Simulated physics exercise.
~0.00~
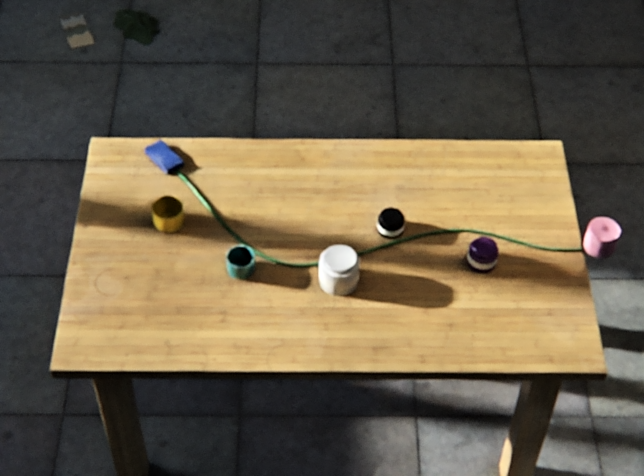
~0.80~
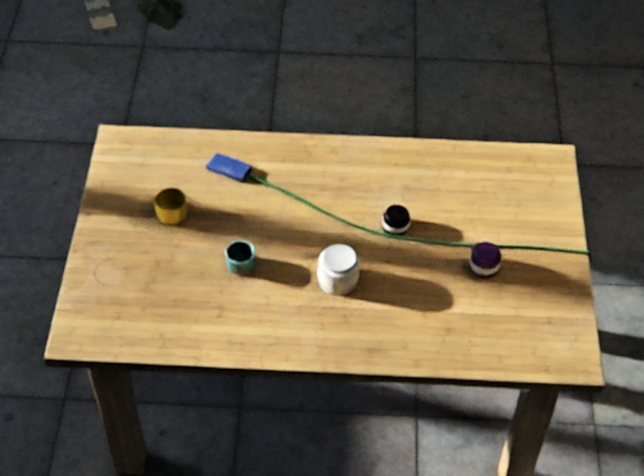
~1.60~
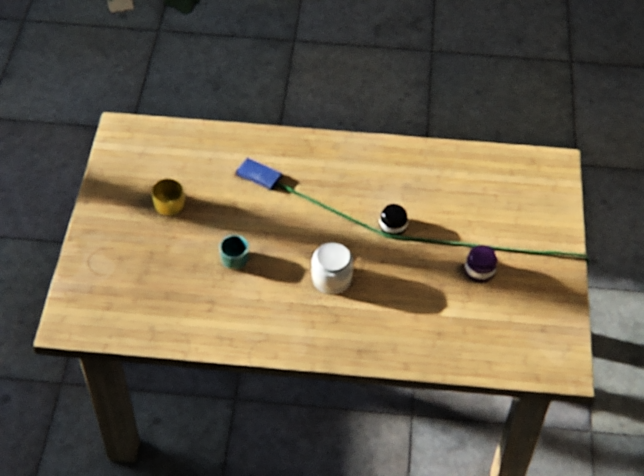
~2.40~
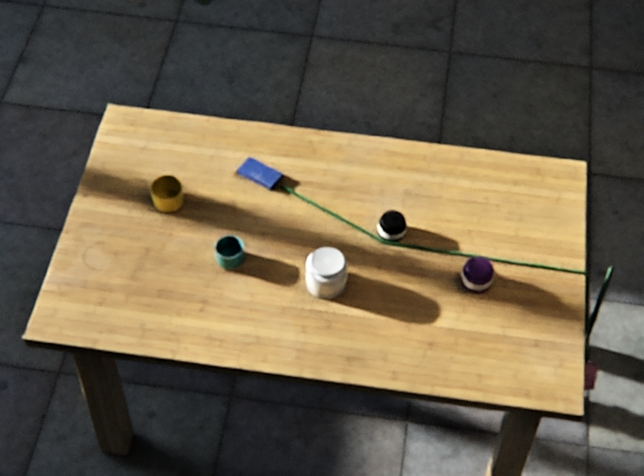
On a pale wooden table over dark floor tiles, seen from above at an angle, a green cable runs from a blue phone at the upper left to a pink speaker at the right edge. Between them stand a yellow mug, a teal mug, a white jar, a black jar and a purple jar. The speaker drops over the right edge, pulling the cable taut and dragging the phone rightward while the view drifts slightly. The phone then stops near the back of the table, the cable bending at the black jar. Finally the tipped speaker shows beside the table's right edge, the mugs and jars still standing.
